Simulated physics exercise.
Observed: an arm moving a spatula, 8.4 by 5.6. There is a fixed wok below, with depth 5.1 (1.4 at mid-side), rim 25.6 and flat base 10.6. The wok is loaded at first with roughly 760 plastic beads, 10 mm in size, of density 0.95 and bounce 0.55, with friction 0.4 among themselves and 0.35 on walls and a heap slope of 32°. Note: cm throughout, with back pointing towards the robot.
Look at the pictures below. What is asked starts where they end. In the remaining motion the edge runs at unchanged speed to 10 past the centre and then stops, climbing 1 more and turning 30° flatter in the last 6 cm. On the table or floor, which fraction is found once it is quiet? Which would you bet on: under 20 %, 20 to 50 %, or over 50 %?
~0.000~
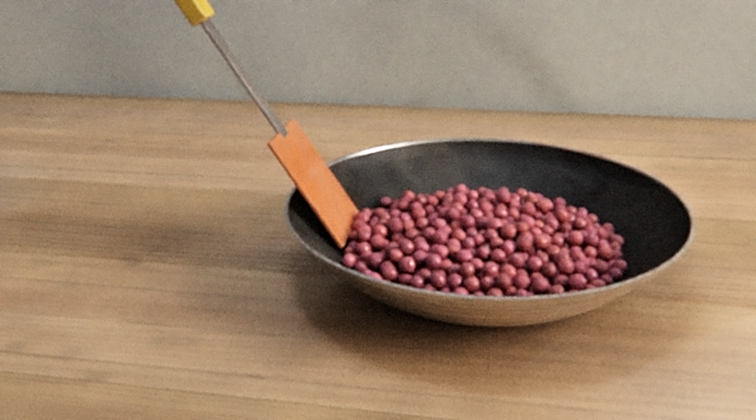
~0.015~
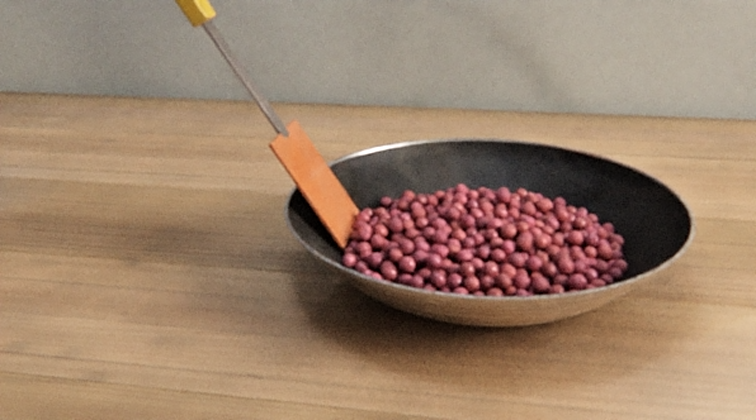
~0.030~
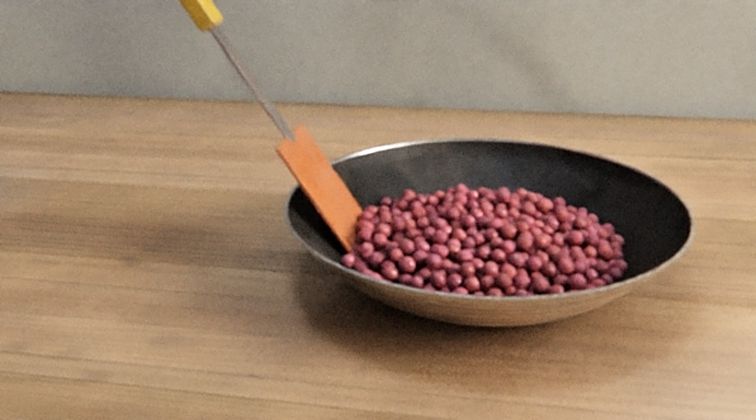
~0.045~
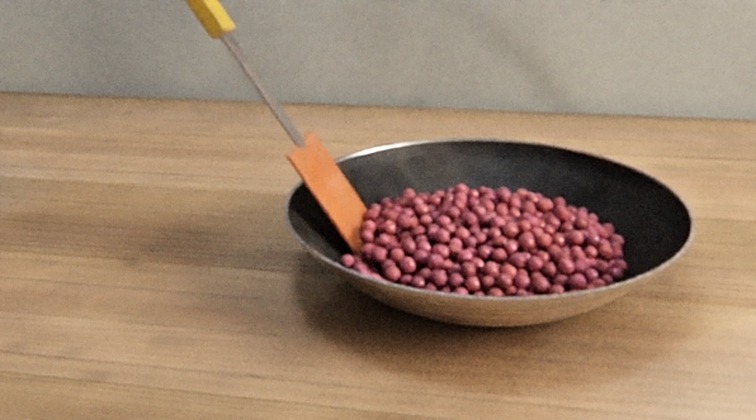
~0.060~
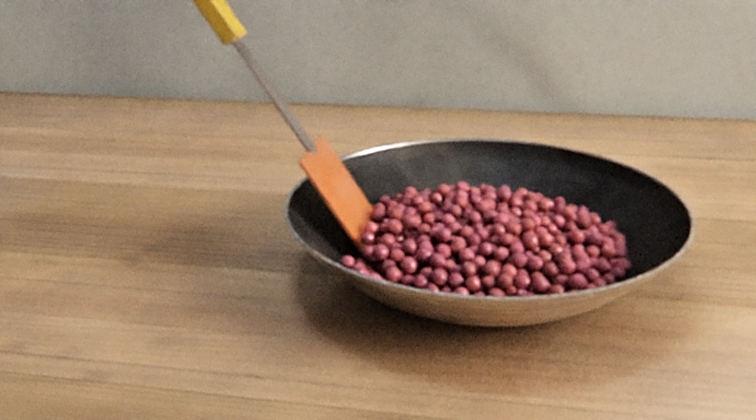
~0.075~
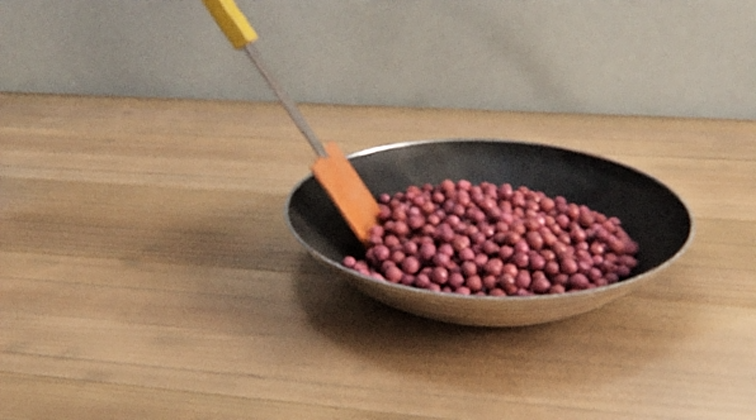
I would bet on under 20 %.
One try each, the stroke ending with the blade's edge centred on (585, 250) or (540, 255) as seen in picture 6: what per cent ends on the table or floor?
Roughly 0 and 0 per cent.
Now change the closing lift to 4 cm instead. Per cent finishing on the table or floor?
I'd reckon around 15 per cent.
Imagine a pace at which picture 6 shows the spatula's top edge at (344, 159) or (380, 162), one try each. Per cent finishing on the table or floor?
Roughly 20 and 30 percent.
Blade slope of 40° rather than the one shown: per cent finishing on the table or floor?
Near 10 %.
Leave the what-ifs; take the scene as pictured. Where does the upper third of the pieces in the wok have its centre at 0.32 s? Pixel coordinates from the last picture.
(600, 219).
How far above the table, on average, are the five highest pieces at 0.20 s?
I'd say close to 5 cm on average.
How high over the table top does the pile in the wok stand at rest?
Roughly 7.0 centimetres.
By 0.20 s, sloping 57°, highest piece 5 above the table; 765 in the wok.
By 0.32 s, sloping 47°, highest piece 7 above the table; 765 in the wok.
By 0.58 s, sloping 27°, highest piece 7 above the table; 669 in the wok, 90 on the table or floor, 6 on the blade or in flight.
By 1.63 s, sloping 27°, highest piece 6 above the table; 669 in the wok, 96 on the table or floor.
Final count, 669 in the wok, 96 on the table or floor. That is 13 % on the table or floor.
